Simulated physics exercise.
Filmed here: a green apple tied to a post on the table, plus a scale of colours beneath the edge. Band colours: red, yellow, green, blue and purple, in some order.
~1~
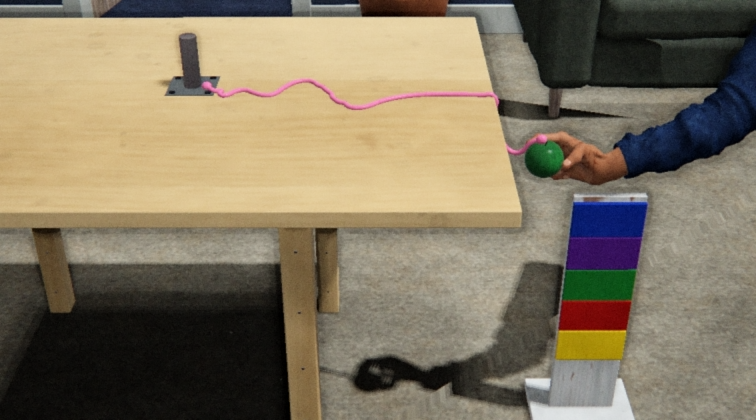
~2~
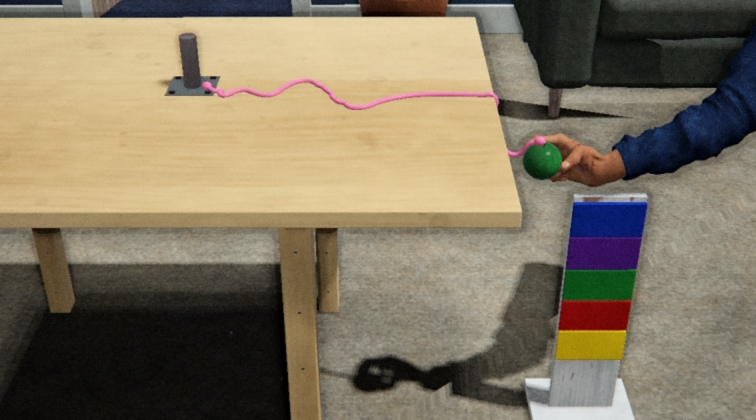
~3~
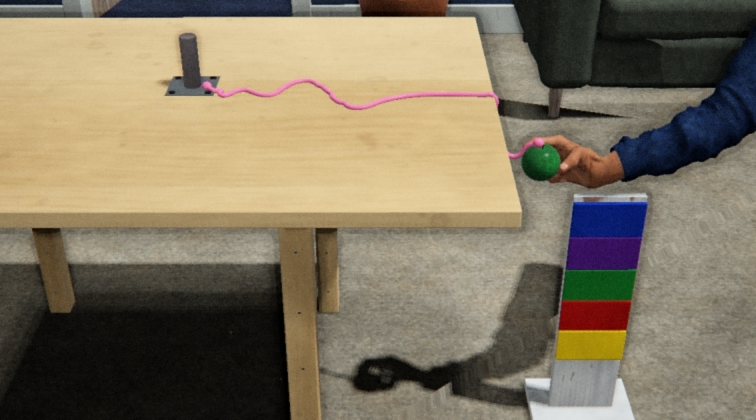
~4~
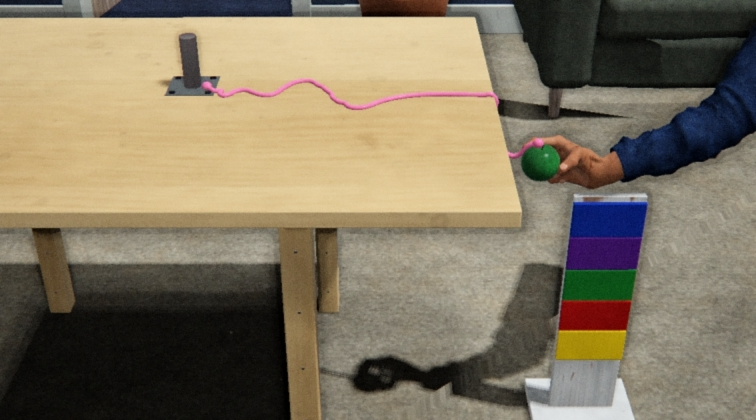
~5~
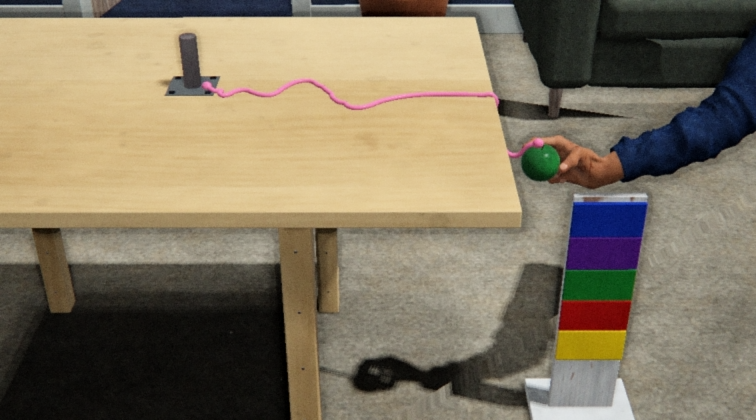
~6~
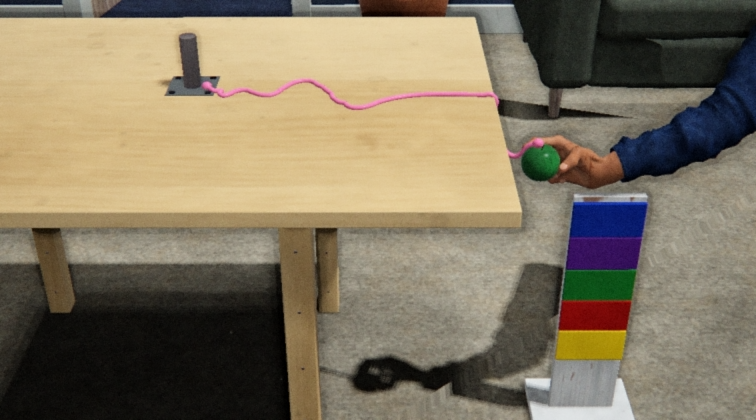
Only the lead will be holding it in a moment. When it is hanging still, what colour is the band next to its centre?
Green.
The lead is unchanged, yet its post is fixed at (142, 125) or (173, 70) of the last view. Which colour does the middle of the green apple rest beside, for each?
The first case gives purple, the second gives purple.
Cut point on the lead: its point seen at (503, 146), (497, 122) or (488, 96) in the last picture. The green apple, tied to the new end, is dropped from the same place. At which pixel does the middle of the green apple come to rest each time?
Approximate pixels, cut by cut: (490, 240); (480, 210); (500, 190).
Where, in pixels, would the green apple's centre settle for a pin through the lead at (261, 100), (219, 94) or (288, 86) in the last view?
Try 1: (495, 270); try 2: (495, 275); try 3: (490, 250).
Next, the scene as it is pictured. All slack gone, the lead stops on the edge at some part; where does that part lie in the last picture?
The bit in question sits close to (408, 96).
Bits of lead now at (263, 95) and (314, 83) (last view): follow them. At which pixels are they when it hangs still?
(290, 89) and (357, 92), roughly.
Early on, apple near (467, 260); level with purple.
Midway, apple near (509, 274); level with green.
Finally, apple near (493, 278); level with green. Its middle rests at the green band.
